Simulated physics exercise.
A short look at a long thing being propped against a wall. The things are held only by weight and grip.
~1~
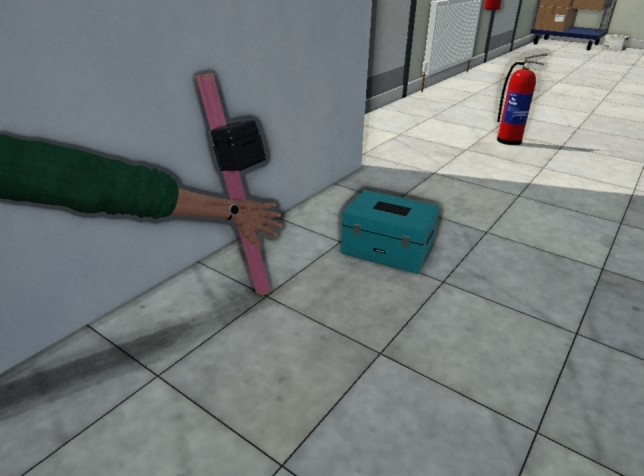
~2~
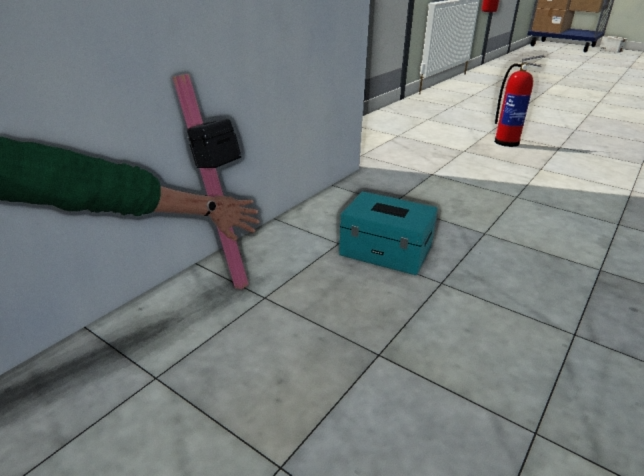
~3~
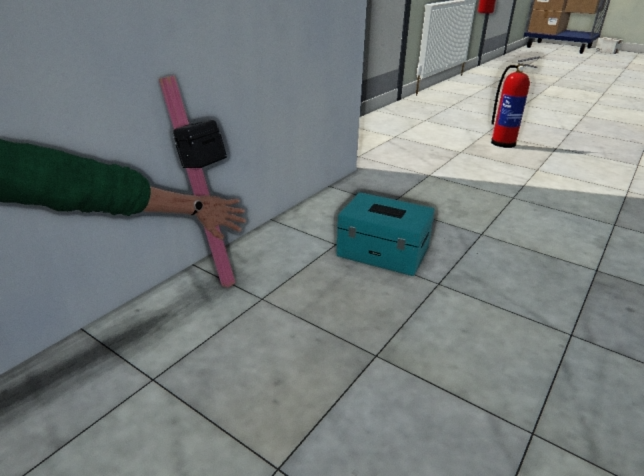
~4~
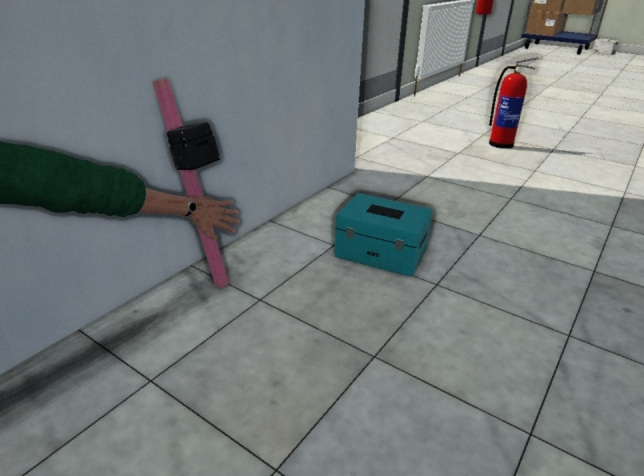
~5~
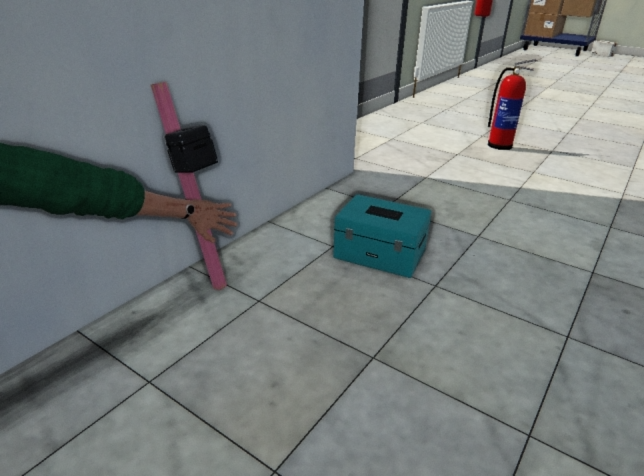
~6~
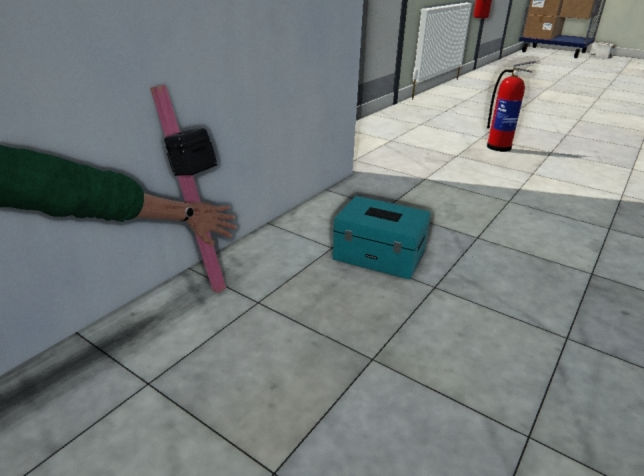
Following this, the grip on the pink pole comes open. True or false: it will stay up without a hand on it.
True.
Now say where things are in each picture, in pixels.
The first picture shows on its way; pink pole (237, 193); turquoise toolbox (390, 230).
The second picture shows on its way; pink pole (214, 190); turquoise toolbox (388, 231).
The third picture shows on its way; pink pole (200, 189); turquoise toolbox (385, 232).
The fourth picture shows on its way; pink pole (194, 191); turquoise toolbox (383, 233).
The fifth picture shows leant on the wall, still held; pink pole (192, 194); turquoise toolbox (382, 234).
The sixth picture shows leant on the wall, still held; pink pole (191, 196); turquoise toolbox (381, 236).
Then, 0.40 s past the last view, nothing moves.
Then, 0.90 s past the last view, pink pole resting near (191, 196).
Finally, both still in place. Final places as the last picture's camera would see them, pink pole near (191, 196). The pole remains leaning.
